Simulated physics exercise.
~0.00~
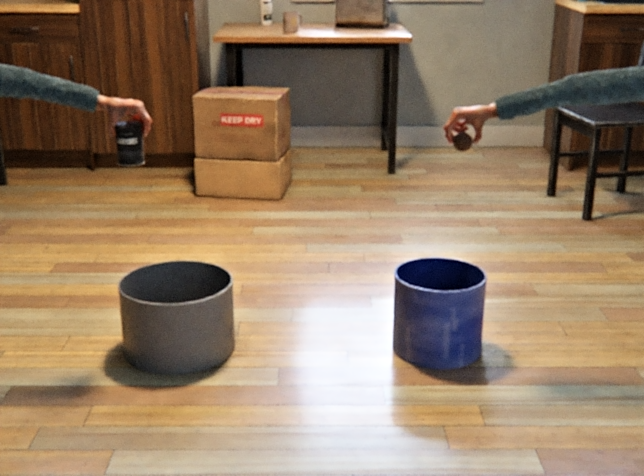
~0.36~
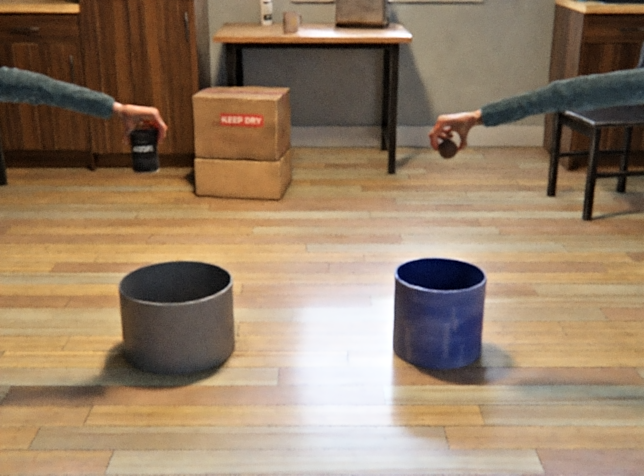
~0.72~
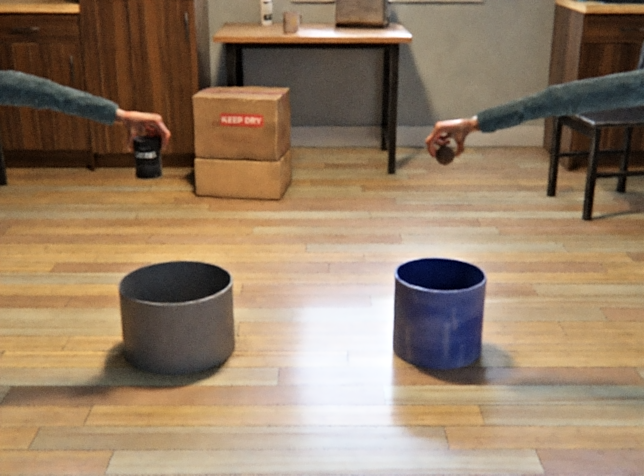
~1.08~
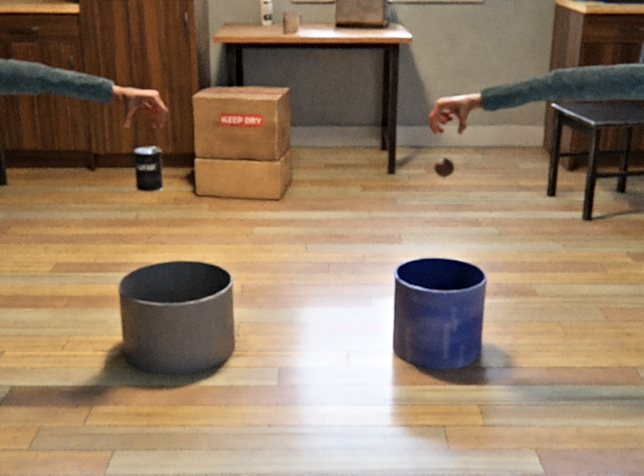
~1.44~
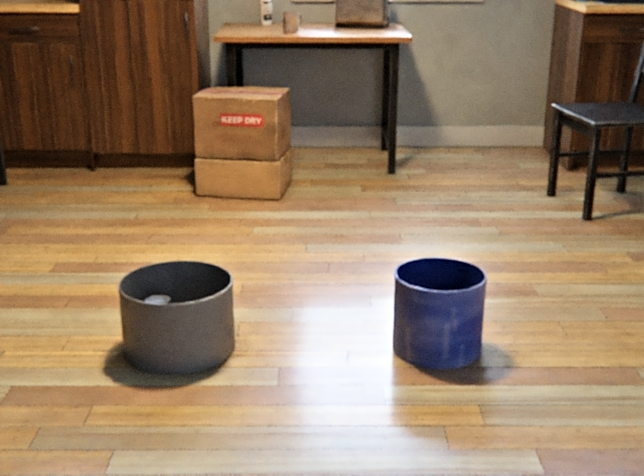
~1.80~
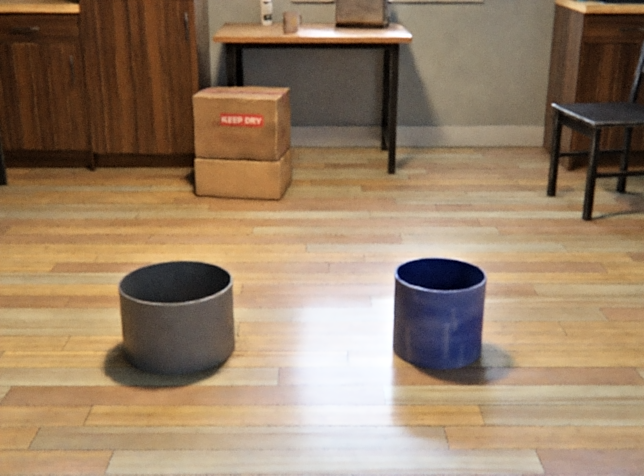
Two hands releasing a black tin and a small brown onion, both dropping out of sight into gray and blue bins.
